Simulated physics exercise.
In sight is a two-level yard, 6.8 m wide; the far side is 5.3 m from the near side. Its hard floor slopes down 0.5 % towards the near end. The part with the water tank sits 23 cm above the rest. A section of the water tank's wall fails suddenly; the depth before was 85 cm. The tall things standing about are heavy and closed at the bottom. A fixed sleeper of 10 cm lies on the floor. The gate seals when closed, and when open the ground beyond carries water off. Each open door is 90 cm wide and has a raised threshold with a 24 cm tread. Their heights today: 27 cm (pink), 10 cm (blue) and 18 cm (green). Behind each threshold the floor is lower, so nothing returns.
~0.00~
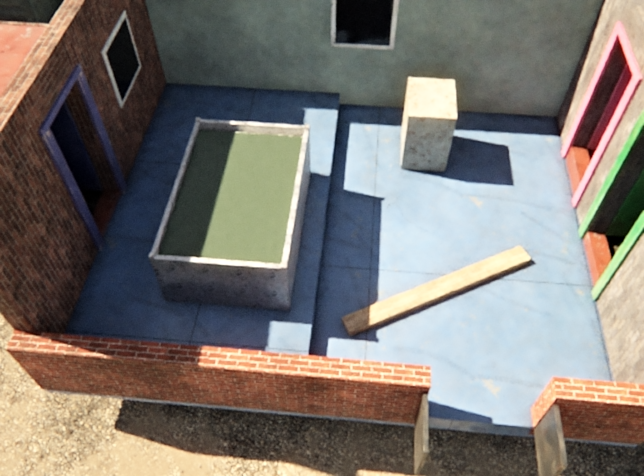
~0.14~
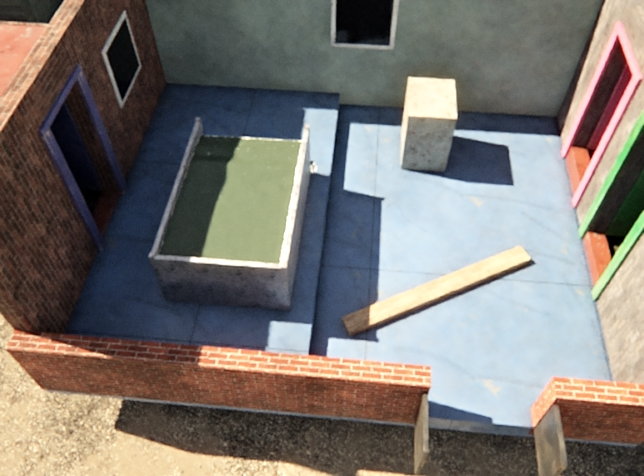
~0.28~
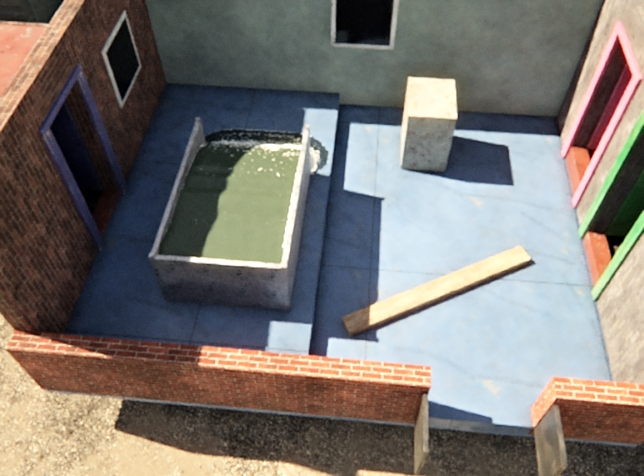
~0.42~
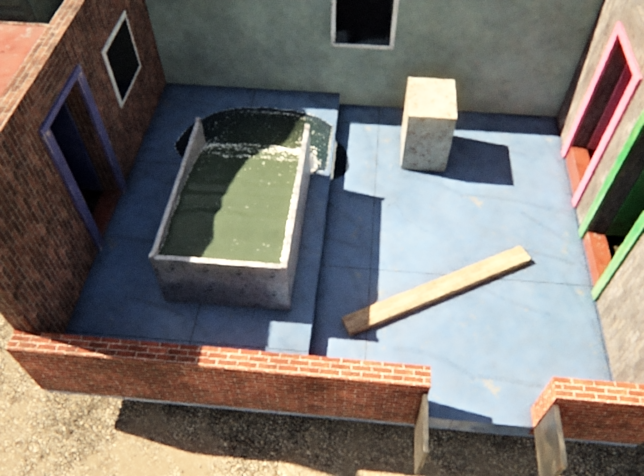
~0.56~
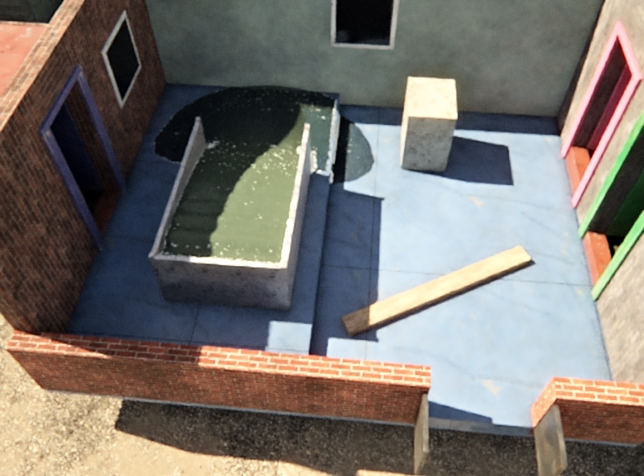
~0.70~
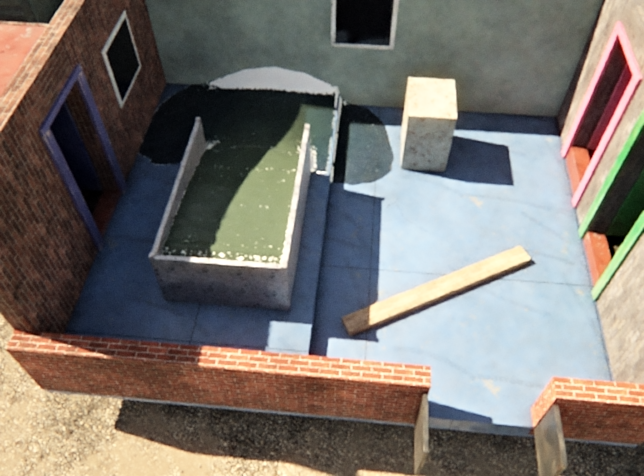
A walled yard with a blue floor on two slightly different levels is seen from high above by a still camera. A grey tank of dark green water stands on the left, with a blue-framed doorway beyond it, a pale block and a plank to the right, pink and green doorways at the far right, and low brick walls in front. The tank's far side opens and water pours out, spreading in a dark, widening pool across the floor towards the back wall and sideways past the step.
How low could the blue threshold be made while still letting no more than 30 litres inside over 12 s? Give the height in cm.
It would have to be roughly 7 cm high.
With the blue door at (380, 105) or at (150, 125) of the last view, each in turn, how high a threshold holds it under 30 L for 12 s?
About 19 and 23 cm.
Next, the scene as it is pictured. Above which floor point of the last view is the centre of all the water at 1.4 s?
Around (256, 171).
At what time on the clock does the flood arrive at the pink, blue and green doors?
Pink 2.2 s, blue 2.4 s, green 3.0 s.
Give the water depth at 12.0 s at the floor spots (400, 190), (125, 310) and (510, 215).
In that order: 8, 7 and 9 cm.
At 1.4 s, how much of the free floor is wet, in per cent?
Some 25 per cent of it.
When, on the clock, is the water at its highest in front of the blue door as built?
At about 8.0 s.
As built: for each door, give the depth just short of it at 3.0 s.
Depths in cm: Pink 19, blue 7, green 1.
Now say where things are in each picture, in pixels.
In the first frame, the water tank at (237, 190) is whole and still, 85 cm deep; the blue door at (90, 168) is dry.
In the second frame, the front is at a hidden place, 0.3 m from the gap on the far side; 0.4 m2 of floor is wet, 85 cm left at the back.
In the third frame, water pours out on the far side and has run 0.8 m, to a hidden place; about 14 cm deep outside, 85 cm at the back.
In the fourth frame, the gap is on the far side, the front 1.4 m out at (249, 111); the back of the water tank holds 85 cm.
In the fifth frame, the front is at (241, 87), 2.0 m from the gap on the far side; 5.1 m2 of floor is wet, 78 cm left at the back.
In the sixth frame, water pours out on the far side and has run 2.1 m, to (197, 85); about 8 cm deep outside, 71 cm at the back; the blue door at (90, 168), 2.2 m from the gap, is still 1.4 m from the nearest water.
After 1.4 s water covers 25 % of the floor, deepest (55 cm) near (176, 86); it has not reached the blue door.
After 3.0 s water covers 50 % of the floor, deepest (43 cm) near (550, 119); 7 cm at the blue door, 0 litres in over its 10 cm threshold.
After 12.0 s water covers 95 % of the floor, deepest (16 cm) near (539, 118); 7 cm at the blue door, 7 litres in over its 10 cm threshold.
At the blue door as built, the water arrived by 2.4 s and peaked near 13 cm at 8.0 s.
With a threshold of 6.5 cm, 37 litres would have come in within the 12 s; with 8.5 cm, 16 litres. So under 30 litres takes about 7 cm.
